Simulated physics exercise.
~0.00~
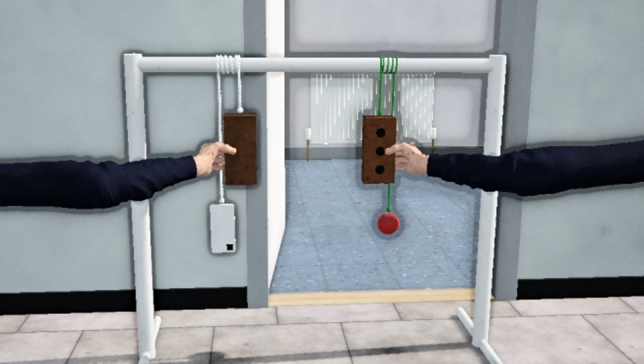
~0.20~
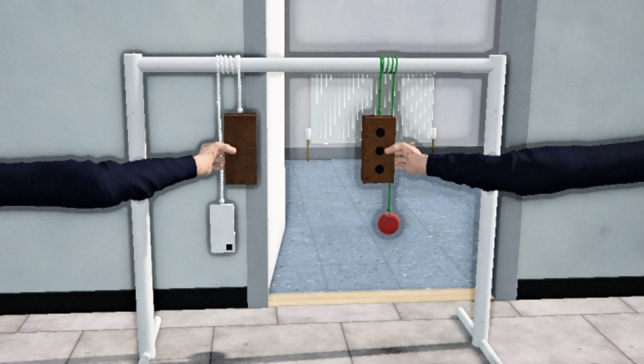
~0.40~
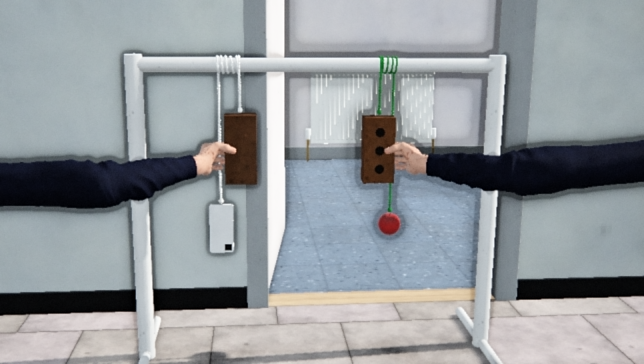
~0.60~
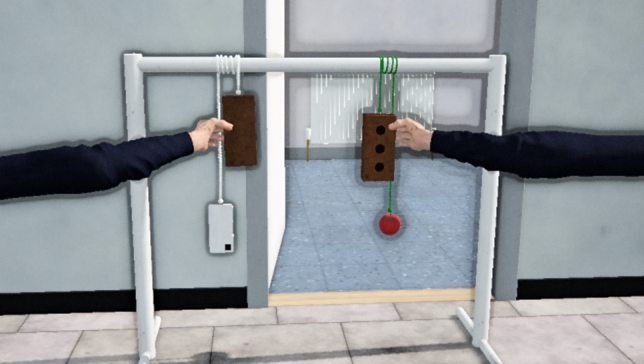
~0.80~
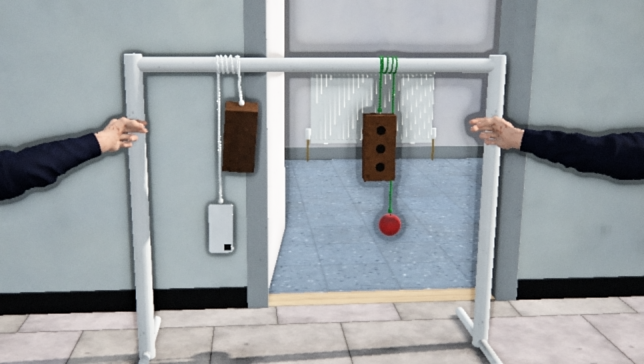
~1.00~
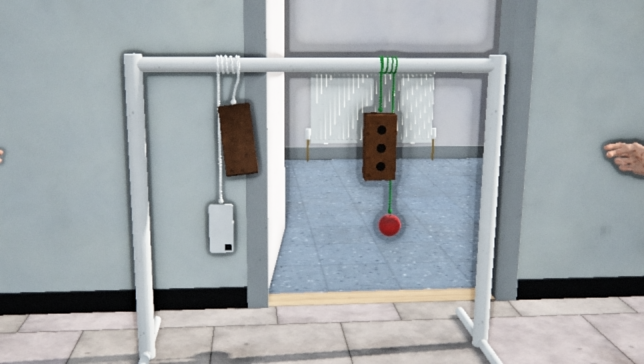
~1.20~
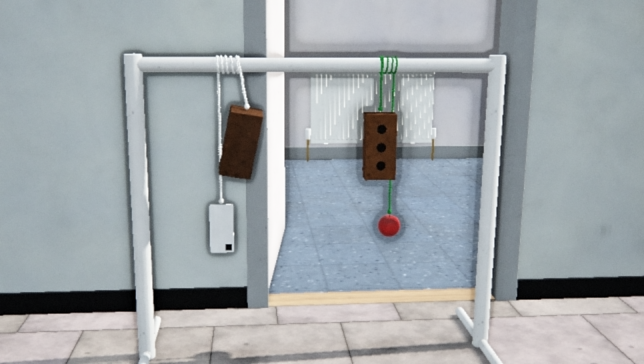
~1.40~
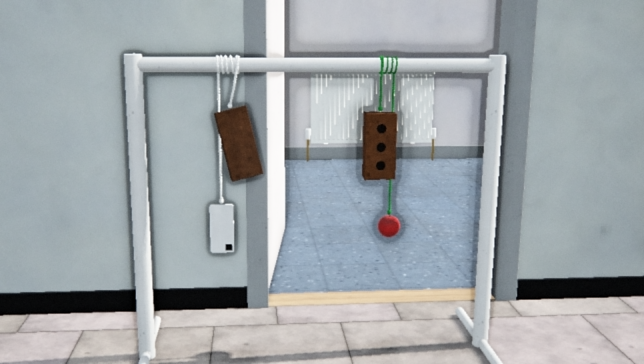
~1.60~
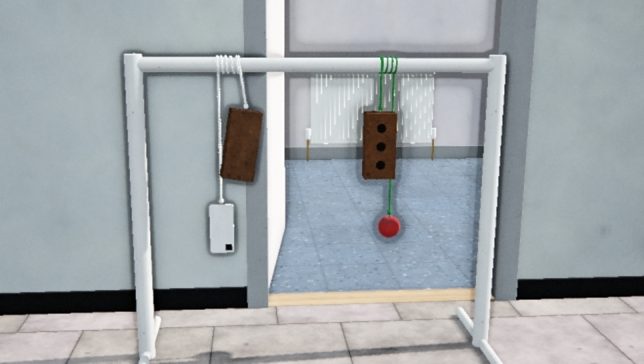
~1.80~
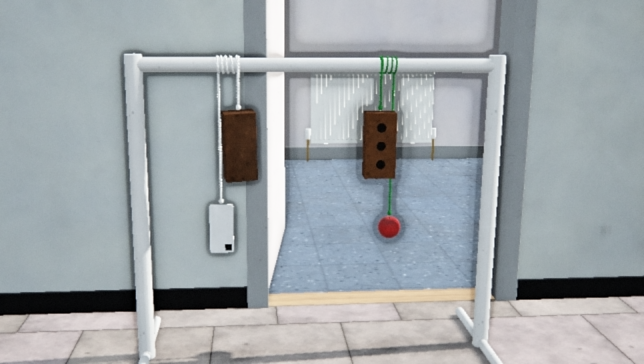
Two hands release the hanging bricks and withdraw, and the left brick sways but stays hanging.
